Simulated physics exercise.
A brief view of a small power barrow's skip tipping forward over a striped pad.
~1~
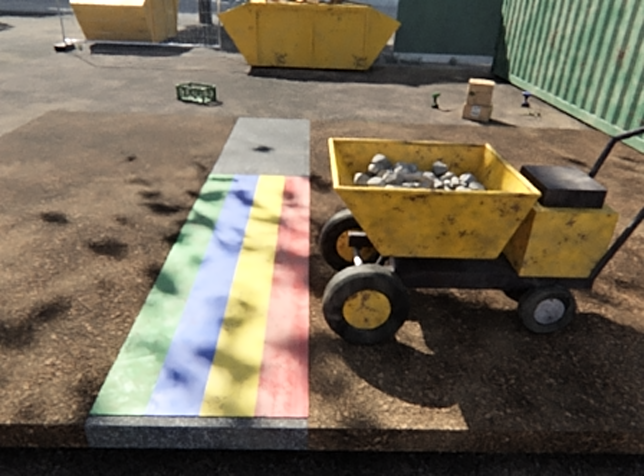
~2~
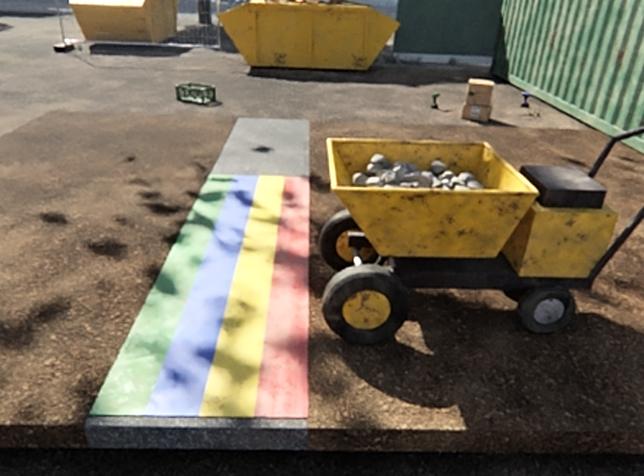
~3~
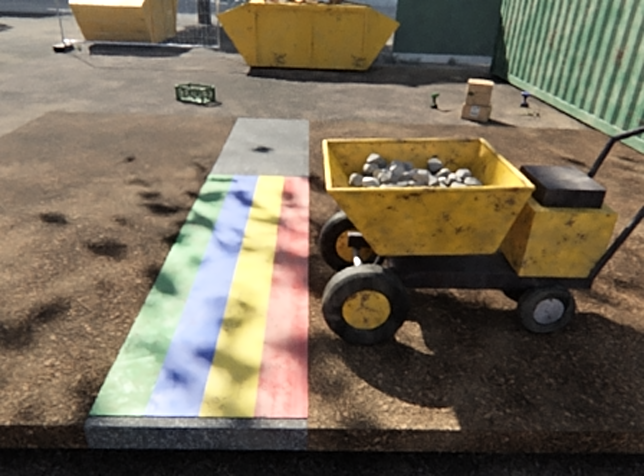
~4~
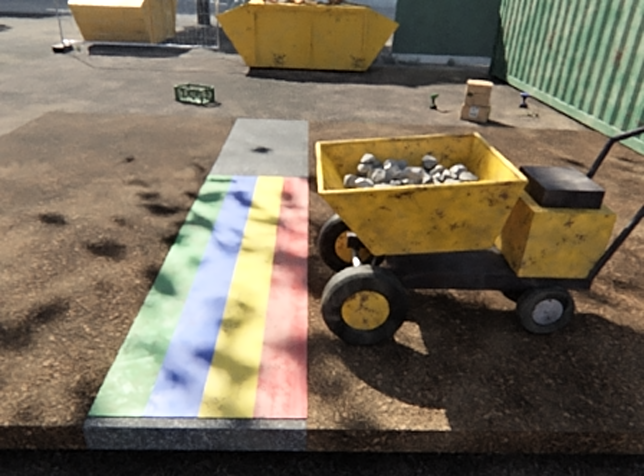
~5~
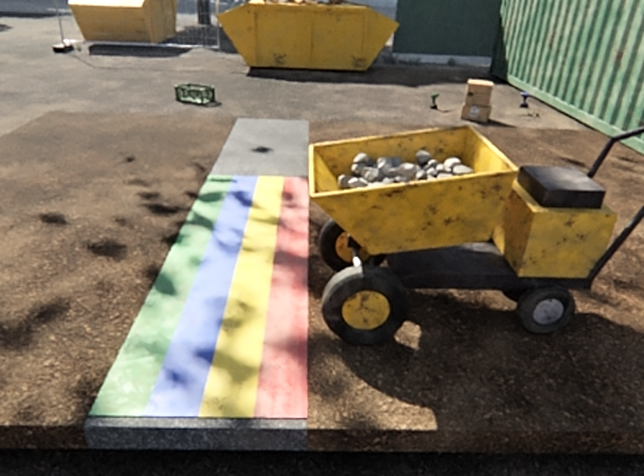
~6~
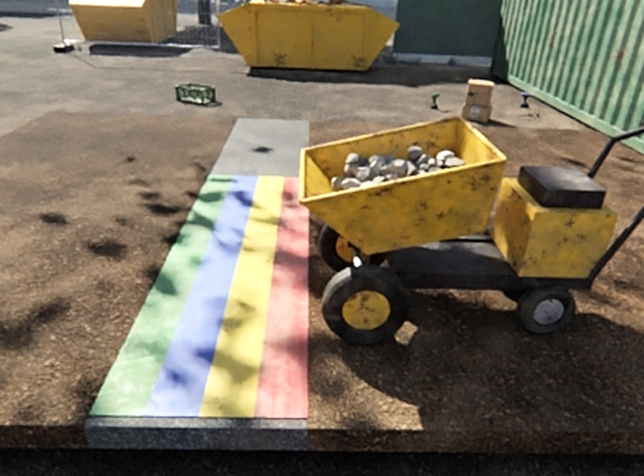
A yellow skip full of broken stones tilts slowly leftward on a small wheeled barrow.
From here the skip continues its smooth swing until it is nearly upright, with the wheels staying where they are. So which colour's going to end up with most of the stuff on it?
Most of it lands on blue.
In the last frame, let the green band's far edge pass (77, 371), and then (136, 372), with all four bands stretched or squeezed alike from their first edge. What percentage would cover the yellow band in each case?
I'd estimate some 30 per cent, and then some 0 per cent.
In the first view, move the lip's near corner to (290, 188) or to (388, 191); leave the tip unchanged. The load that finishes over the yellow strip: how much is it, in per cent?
Position 1: Near 0 %; position 2: Near 40 %.
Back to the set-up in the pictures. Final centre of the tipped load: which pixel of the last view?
Roughly pixel (201, 295).
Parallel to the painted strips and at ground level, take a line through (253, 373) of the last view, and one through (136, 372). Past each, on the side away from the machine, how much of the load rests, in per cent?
Close to 80 per cent, then close to 10 per cent.
Just after the last frame, skip tipped steeply; every one in the skip.
A moment on, skip tipped right over; almost all in the skip; just a few over the yellow strip; about a tenth over the blue strip.
Further on, skip tipped right over; roughly a quarter in the skip; about a tenth over the yellow strip; roughly a third over the blue strip; roughly a quarter over the green strip; about a tenth off the paint.
When it is over, skip tipped right over; roughly a quarter in the skip; not one over the red strip; about a tenth over the yellow strip; roughly a third over the blue strip; roughly a quarter over the green strip; about a tenth off the paint.
